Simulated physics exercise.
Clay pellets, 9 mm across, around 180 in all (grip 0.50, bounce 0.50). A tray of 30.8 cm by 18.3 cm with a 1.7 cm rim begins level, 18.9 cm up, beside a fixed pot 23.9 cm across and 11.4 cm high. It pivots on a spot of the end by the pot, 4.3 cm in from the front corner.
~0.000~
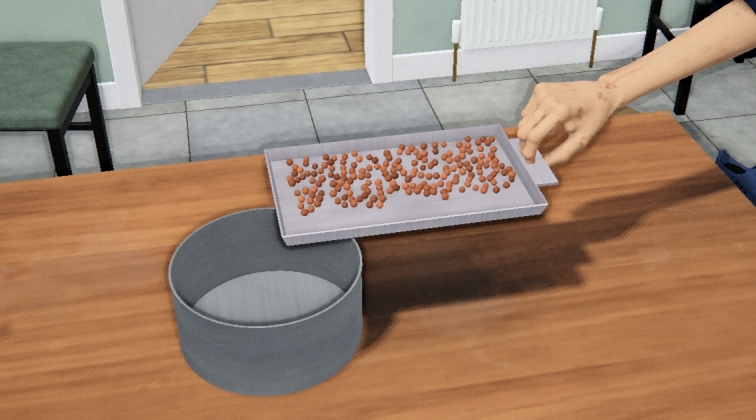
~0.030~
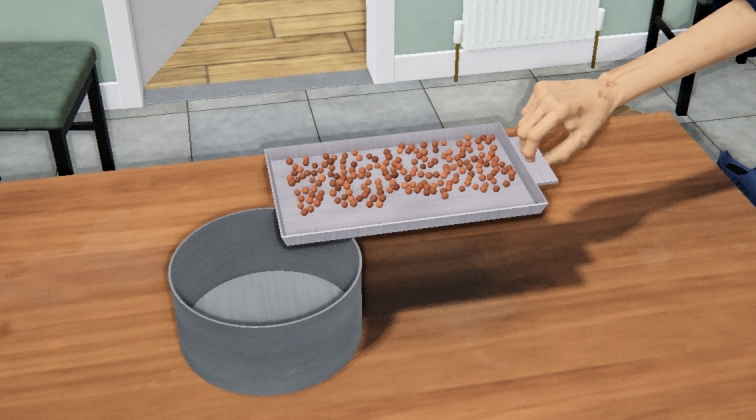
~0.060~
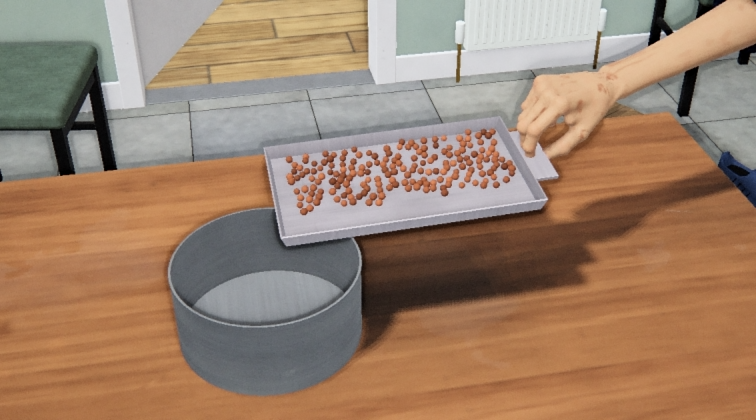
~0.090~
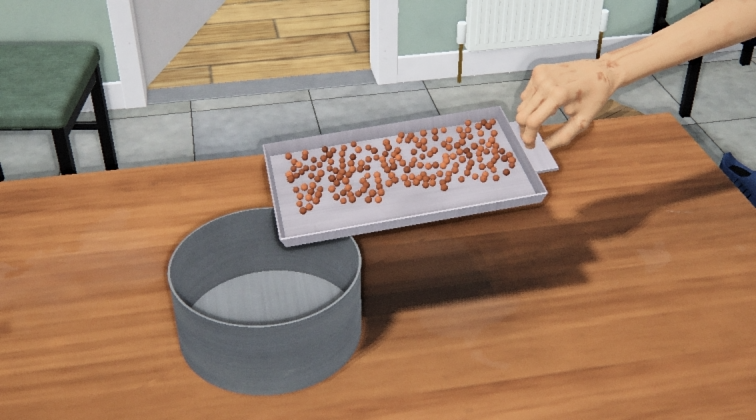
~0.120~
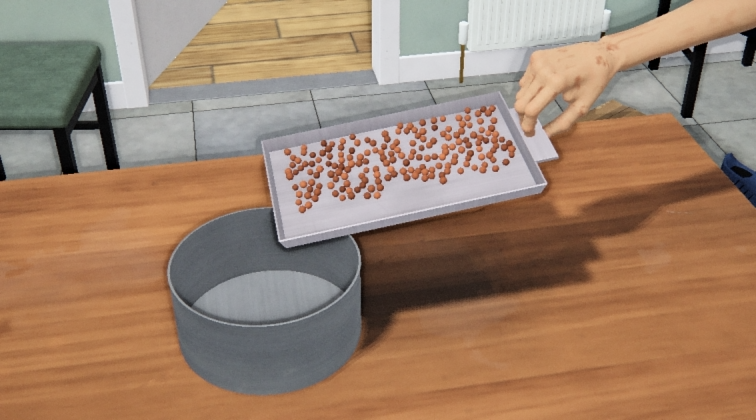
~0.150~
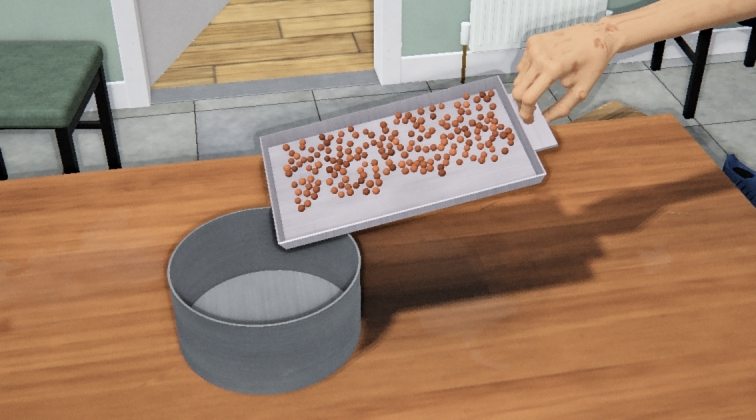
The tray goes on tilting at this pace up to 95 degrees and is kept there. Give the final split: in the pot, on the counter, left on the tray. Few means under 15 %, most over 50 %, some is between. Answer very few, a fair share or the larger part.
Pot: The larger part, counter: A fair share, tray: Very few.
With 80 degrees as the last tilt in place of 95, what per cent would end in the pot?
Then about 70 per cent.
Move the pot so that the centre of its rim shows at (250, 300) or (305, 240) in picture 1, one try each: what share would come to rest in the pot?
About 100 and 15 per cent.
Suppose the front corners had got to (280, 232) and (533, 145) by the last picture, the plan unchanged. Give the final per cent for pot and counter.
Pot 85, counter 15.
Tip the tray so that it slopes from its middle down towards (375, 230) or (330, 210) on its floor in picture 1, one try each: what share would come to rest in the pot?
About 60 and 95 per cent.
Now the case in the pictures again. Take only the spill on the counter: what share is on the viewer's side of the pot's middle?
Roughly 100 per cent.
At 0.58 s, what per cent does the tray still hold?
About 85 per cent.
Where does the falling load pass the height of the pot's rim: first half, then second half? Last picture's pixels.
First near (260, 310), later near (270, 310).
Then, at 0.41 s, tilt 55 degrees; the tray holds 100 %, the pot 0 %.
Then, at 0.58 s, tilt 82 degrees; the tray holds 85 %, the pot 5 %.
After 0.87 s, tilt 95 degrees; the tray holds 5 %, the pot 75 %.
In the end, at 1.8 s, pot 75 %, counter 25 %, tray 0 %.
